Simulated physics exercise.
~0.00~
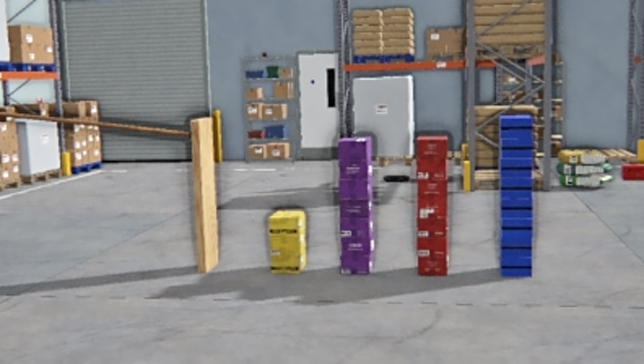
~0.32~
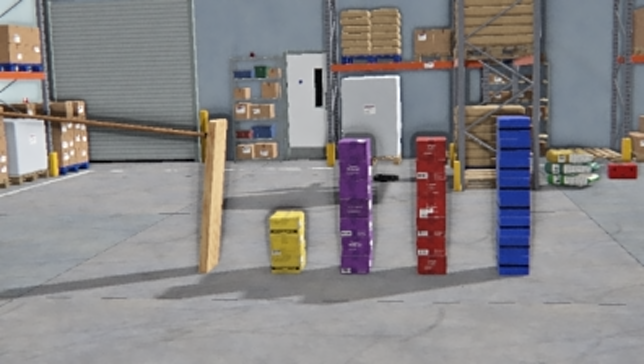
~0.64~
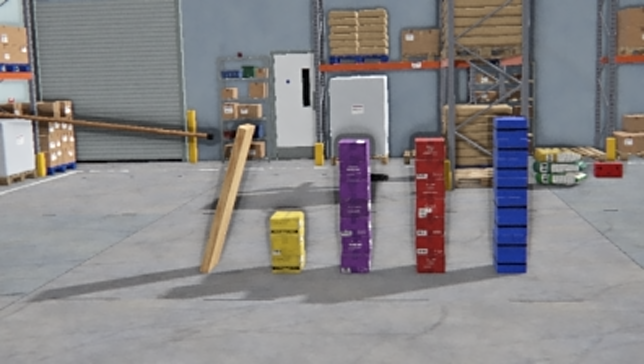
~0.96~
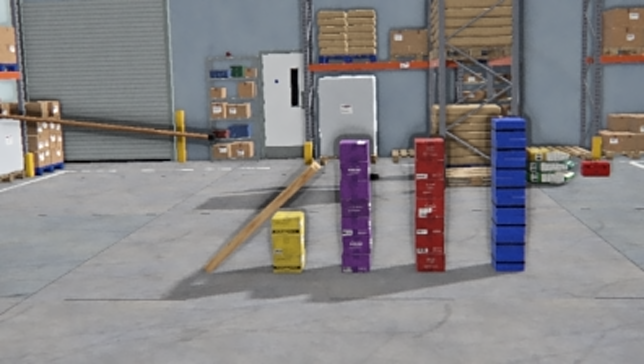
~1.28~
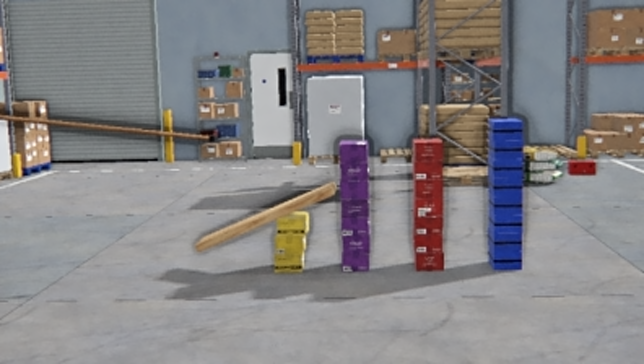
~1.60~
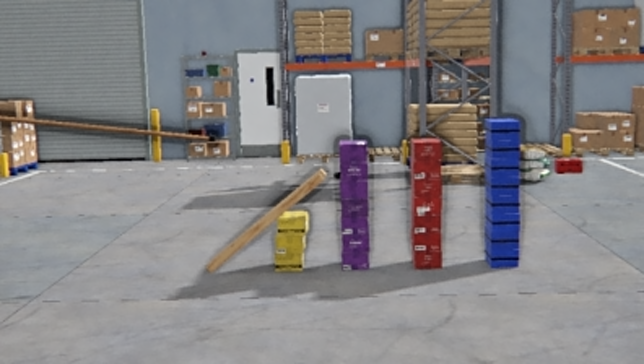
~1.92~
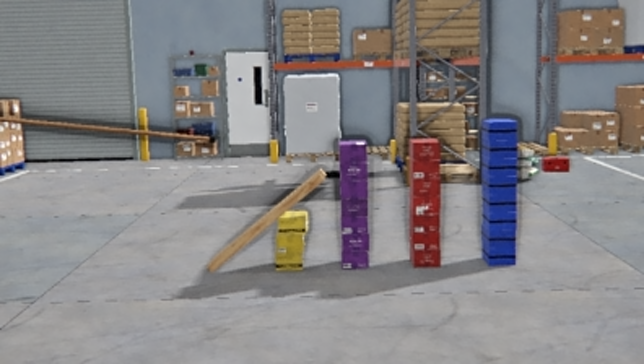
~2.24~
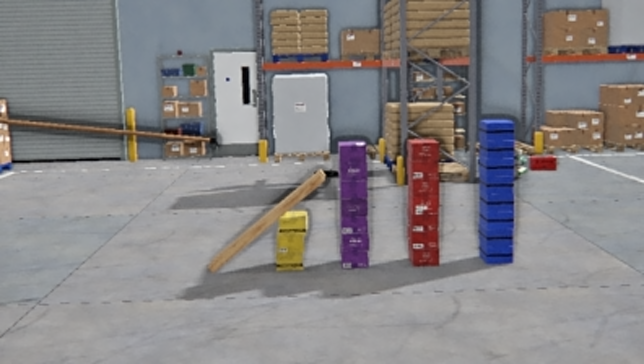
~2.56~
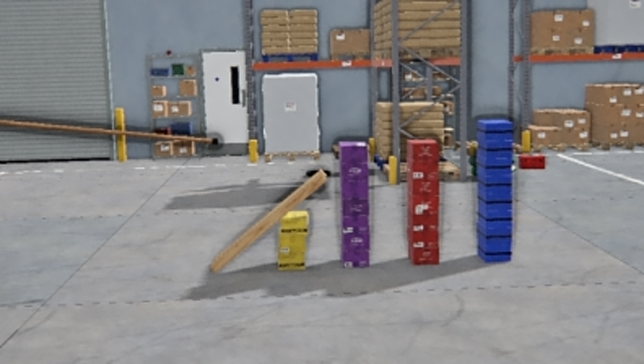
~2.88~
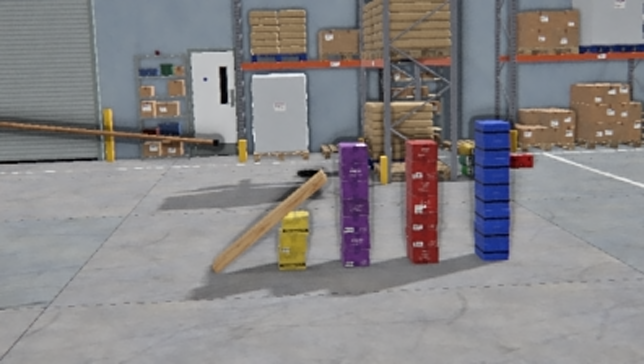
At the start, a wooden board stands upright on a warehouse floor, to the left of a row of parcel stacks, a short yellow one and then taller purple, red and blue ones, with a long pole reaching in from the left behind. The board tips to the right, leaning farther and farther over the yellow stack. It swings down low towards the purple stack, then settles at a steeper slant. The view drifts slowly sideways while nothing else shifts much. It ends with the board leaning over the yellow parcels and every stack still standing.
